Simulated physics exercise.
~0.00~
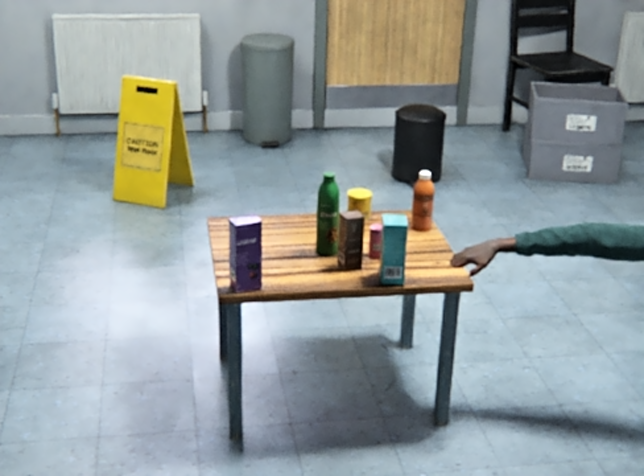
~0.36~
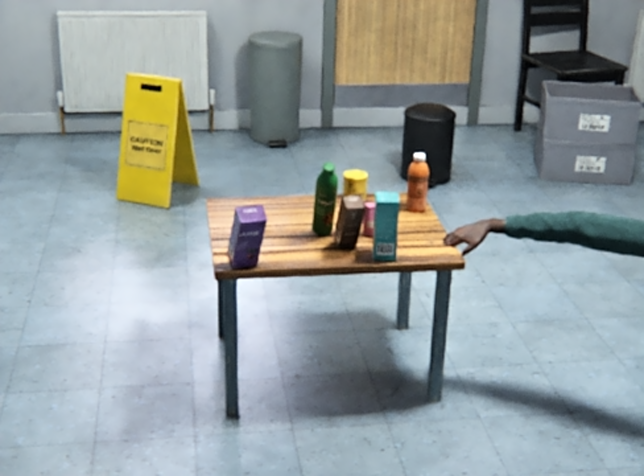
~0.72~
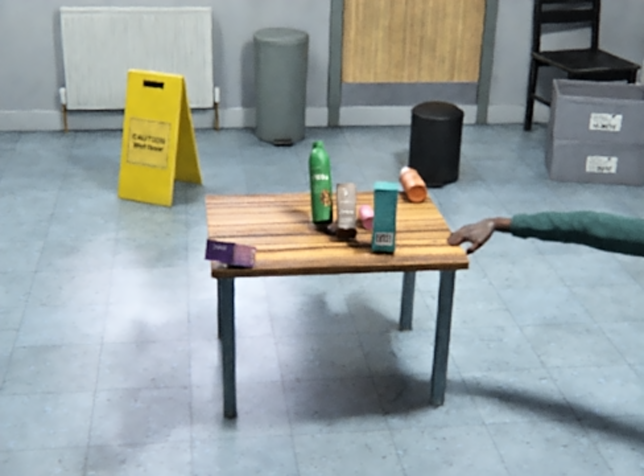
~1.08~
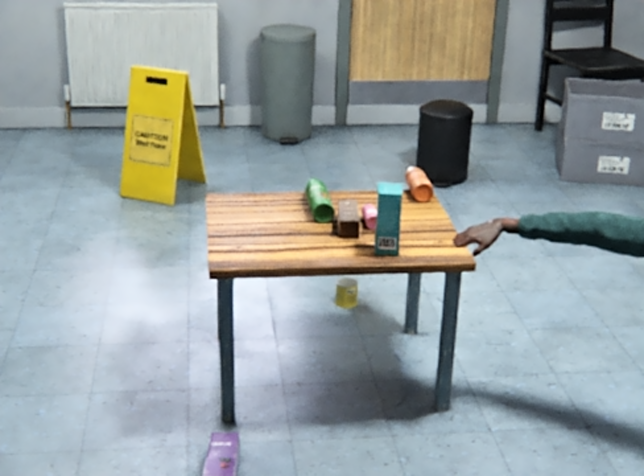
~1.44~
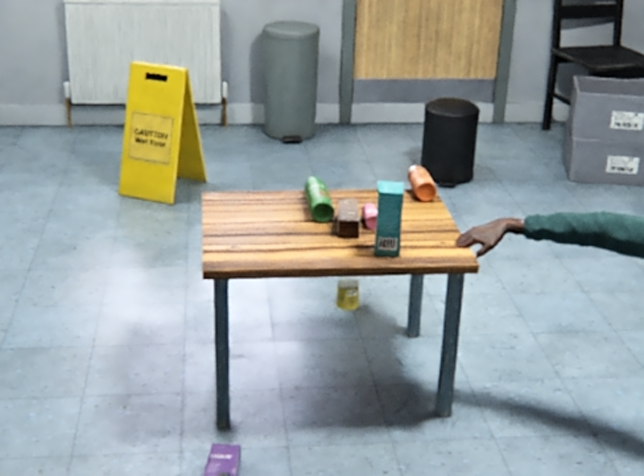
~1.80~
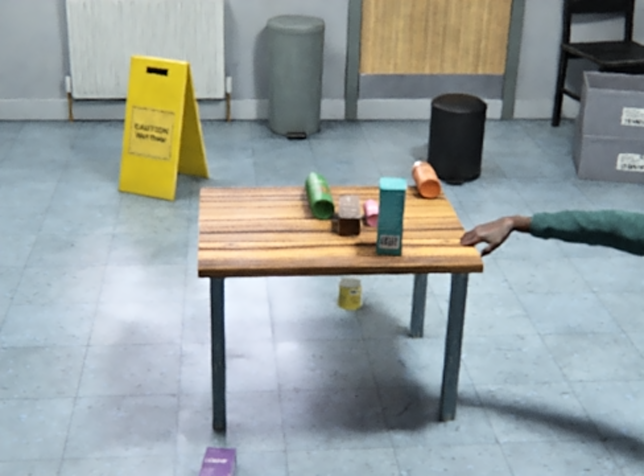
In the video, a green-sleeved arm grips a wooden work table as the table jolts away, toppling the green and orange bottles, brown carton and pink shaker. The purple carton and yellow tin end up on the floor, while the turquoise carton stays upright on the tabletop.
